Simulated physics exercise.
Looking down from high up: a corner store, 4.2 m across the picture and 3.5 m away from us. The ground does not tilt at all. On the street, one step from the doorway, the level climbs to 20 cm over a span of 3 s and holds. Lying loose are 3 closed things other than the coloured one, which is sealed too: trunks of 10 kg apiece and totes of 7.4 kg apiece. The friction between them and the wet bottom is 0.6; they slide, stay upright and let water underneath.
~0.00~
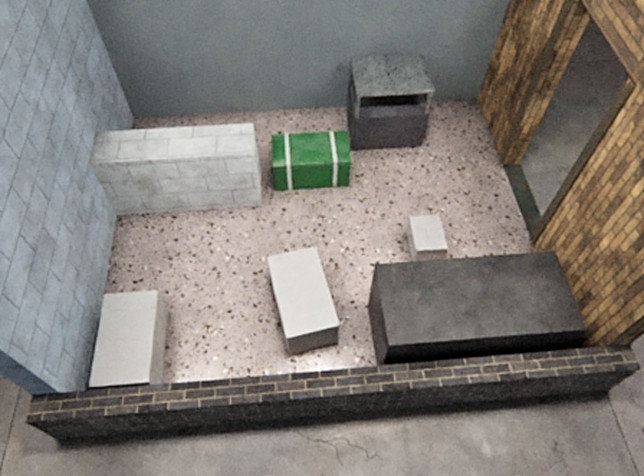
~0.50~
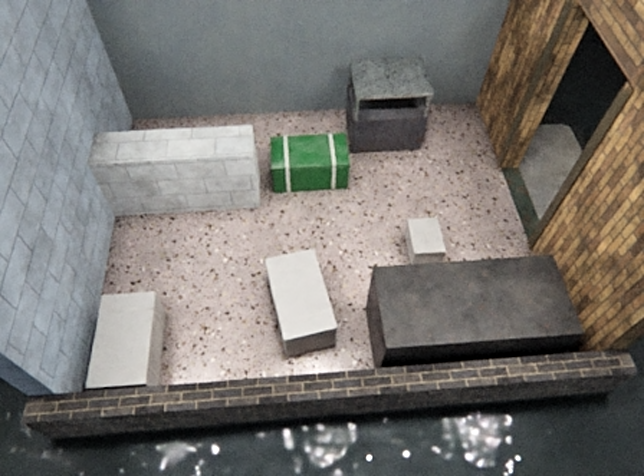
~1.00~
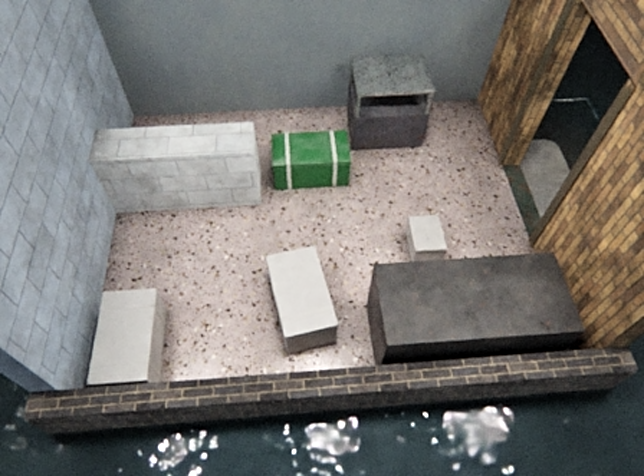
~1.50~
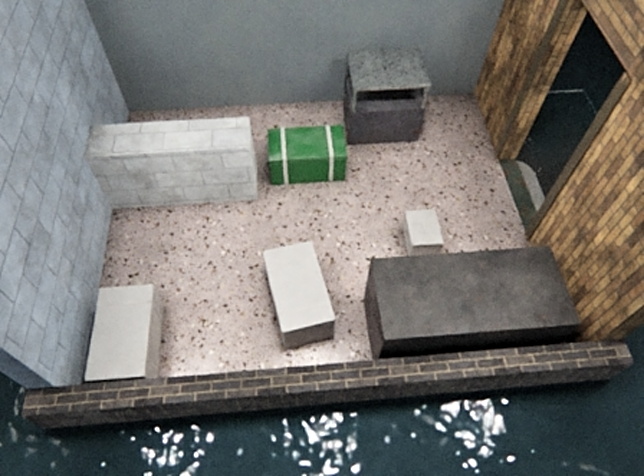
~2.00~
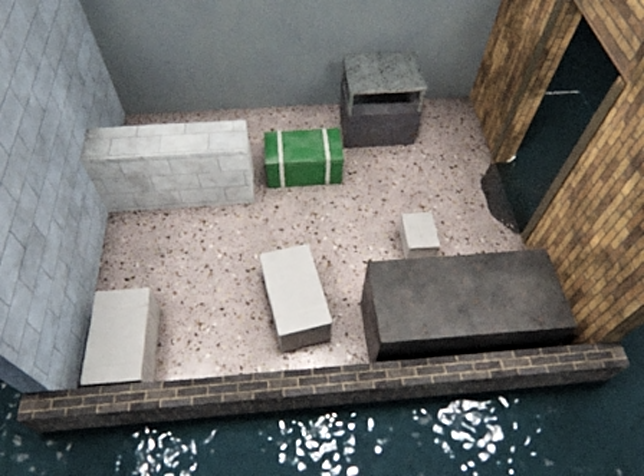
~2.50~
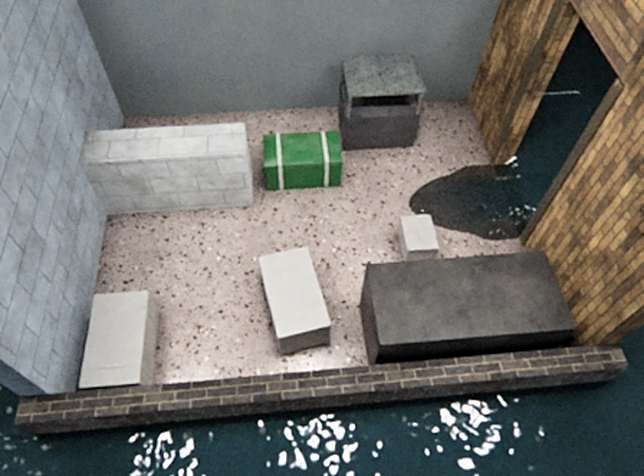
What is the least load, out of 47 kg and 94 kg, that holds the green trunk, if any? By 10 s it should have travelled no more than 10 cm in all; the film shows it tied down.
The modest one is fine.
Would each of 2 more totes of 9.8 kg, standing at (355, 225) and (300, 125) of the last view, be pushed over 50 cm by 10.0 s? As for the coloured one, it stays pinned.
Order as asked: Goes beyond / stays within.
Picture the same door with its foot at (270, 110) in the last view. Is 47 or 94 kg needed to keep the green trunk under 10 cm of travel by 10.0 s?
In that setup just the second mass works.
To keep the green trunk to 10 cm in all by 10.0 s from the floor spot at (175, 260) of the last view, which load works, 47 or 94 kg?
Result: Both pass.
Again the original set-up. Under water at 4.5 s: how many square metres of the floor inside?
Roughly 6.5 m2 of it is wet.
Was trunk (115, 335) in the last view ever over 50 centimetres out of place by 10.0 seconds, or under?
Result: Threshold not reached.
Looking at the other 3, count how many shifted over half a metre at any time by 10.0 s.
Result: 2.
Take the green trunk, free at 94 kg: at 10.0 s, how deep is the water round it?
Depth: Approx. 6 cm.
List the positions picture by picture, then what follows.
The first frame shows the green trunk at (310, 148) rests on the ground; water covers 0.0 m2; 0 of 4 have shifted.
The second frame shows the green trunk at (309, 150), on the bottom; 0.0 m2 under water; 0 of 4 have shifted.
The third frame shows the green trunk at (310, 147) rests on the ground; water covers 0.0 m2; 0 of 4 have shifted.
The fourth frame shows the green trunk at (307, 142), on the bottom; 0.0 m2 under water; 0 of 4 have shifted.
The fifth frame shows the green trunk at (303, 145), on the bottom; 0.1 m2 under water; 0 of 4 have shifted.
The sixth frame shows the green trunk at (302, 148), on the bottom; water covers 0.7 m2; 0 of 4 have shifted.
After 3.5 s the green trunk would be 0 cm from its start with 47 kg and 0 cm from its start with 94 kg; 1 cm of water round it then.
After 4.5 s the green trunk would be 0 cm from its start with 47 kg and 0 cm from its start with 94 kg; 6 cm of water round it then.
After 7.0 s the green trunk would be 0 cm from its start with 47 kg and 0 cm from its start with 94 kg; 5 cm of water round it then.
After 10.0 s the green trunk would be 0 cm from its start with 47 kg and 0 cm from its start with 94 kg; 6 cm of water round it then.
